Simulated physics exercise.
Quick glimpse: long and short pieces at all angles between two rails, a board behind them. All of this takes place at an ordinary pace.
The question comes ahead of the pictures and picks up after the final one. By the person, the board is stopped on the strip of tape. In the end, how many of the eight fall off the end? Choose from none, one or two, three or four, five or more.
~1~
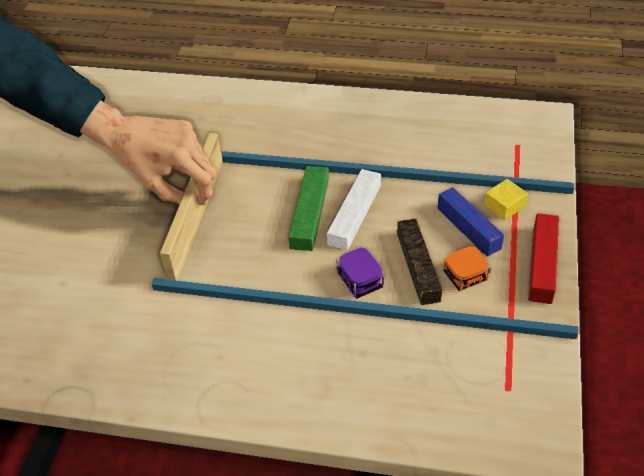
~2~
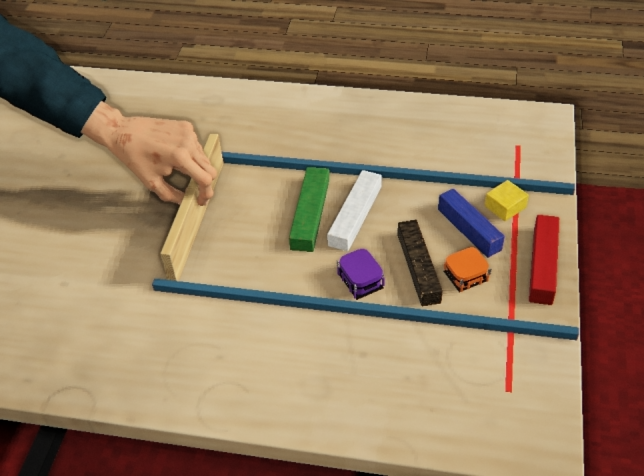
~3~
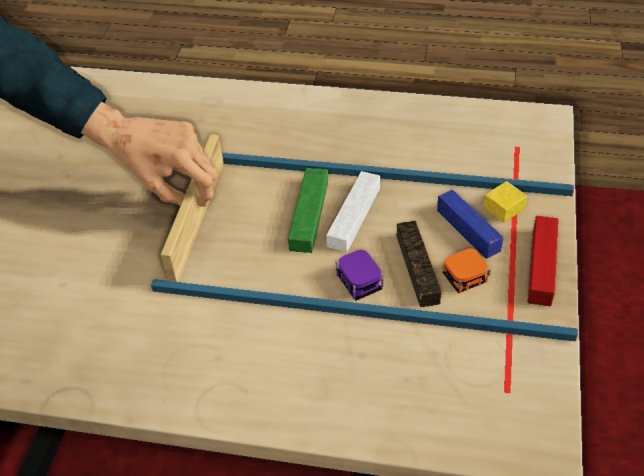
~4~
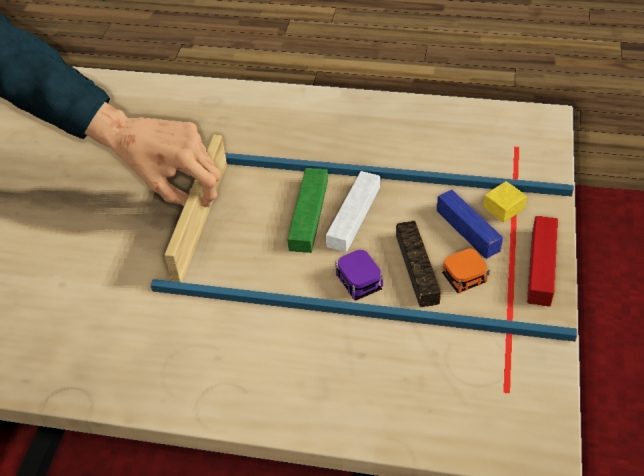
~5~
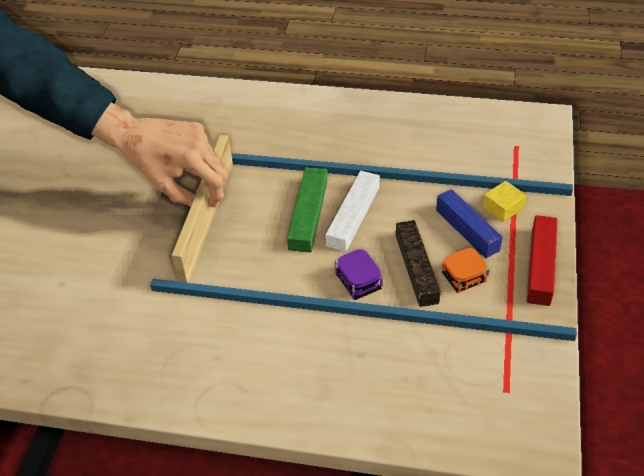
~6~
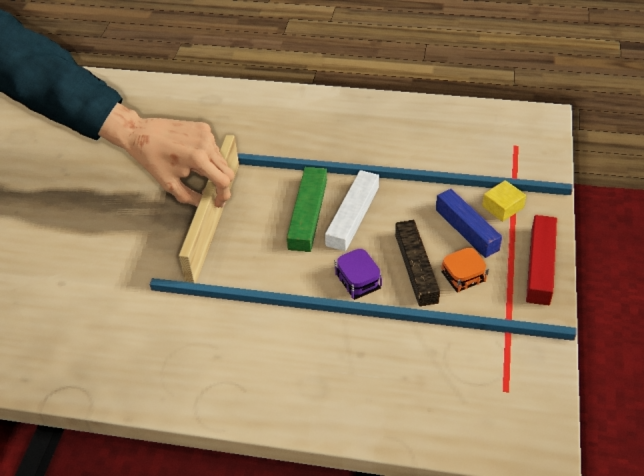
Final count: Three or four.
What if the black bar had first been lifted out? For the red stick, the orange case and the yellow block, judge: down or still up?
As for the red stick, it is not retained; the orange case is retained; the yellow block is not retained.
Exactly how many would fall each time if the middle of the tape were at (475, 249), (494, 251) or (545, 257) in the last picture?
Down on the floor: 1, 3 and 6.
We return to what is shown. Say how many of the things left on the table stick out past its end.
The number would be 1.
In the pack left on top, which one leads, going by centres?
The black bar is it.
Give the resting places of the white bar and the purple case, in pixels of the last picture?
The white bar ends at (549, 229) and the purple case at (527, 301).
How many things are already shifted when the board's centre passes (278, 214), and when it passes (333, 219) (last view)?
It comes to 0 for the first spot, 2 for the other.
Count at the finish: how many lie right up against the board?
It's 2 of them.
Soon after, none off yet; red stick at rest near (542, 259); yellow block at rest near (504, 201); orange case at rest near (464, 270).
Then, none off yet; red stick at rest near (542, 259); yellow block at rest near (504, 201); orange case moving near (472, 272).
Further on, none off yet; red stick moved a little near (576, 260); yellow block moved about its own width near (548, 201); orange case moved well along near (554, 287).
At rest, the number that fall off is three or four; fallen, blue bar, orange case, yellow block and red stick.
